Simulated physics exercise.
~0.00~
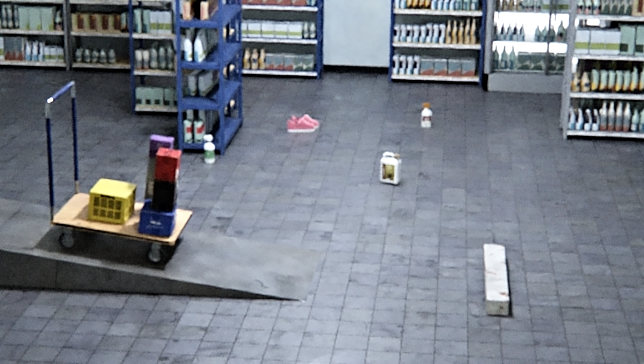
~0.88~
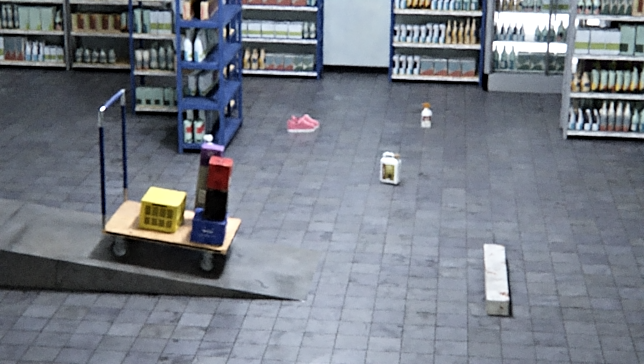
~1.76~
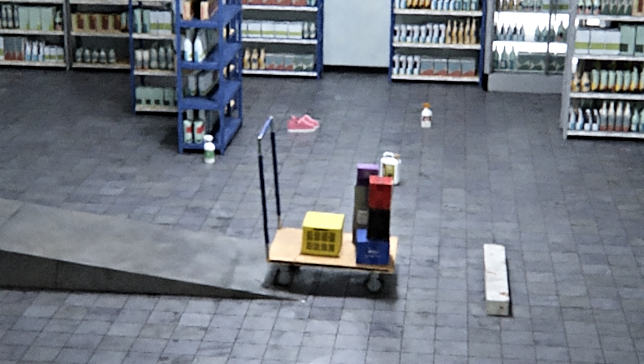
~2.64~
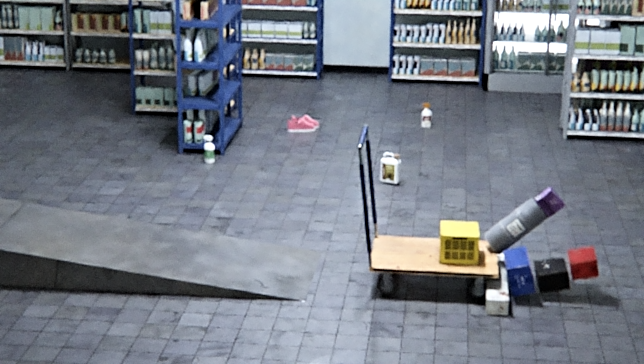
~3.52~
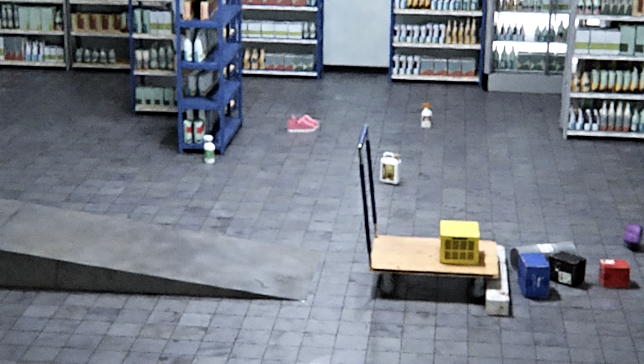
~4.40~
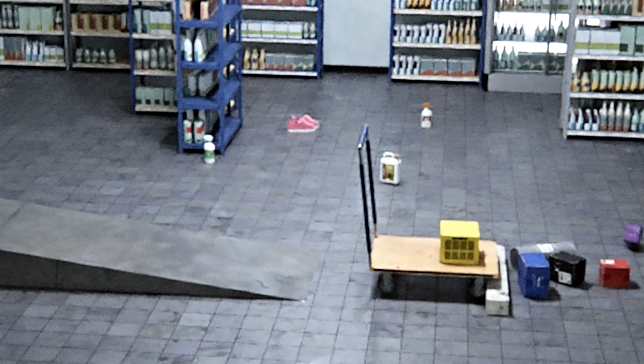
To begin with, a flat trolley with a blue handle stands on a grey ramp in a shop-like room lined with shelves of bottles, carrying a yellow crate and a cluster of stacked boxes. It rolls down to the right, its load still upright as it reaches the level floor. At a pale kerb the trolley stops, and the crate slides towards the front of the deck. The purple, red, black and blue boxes and a grey canister tumble over the front edge. They end scattered on the tiles beyond the kerb, while the yellow crate remains upright aboard.
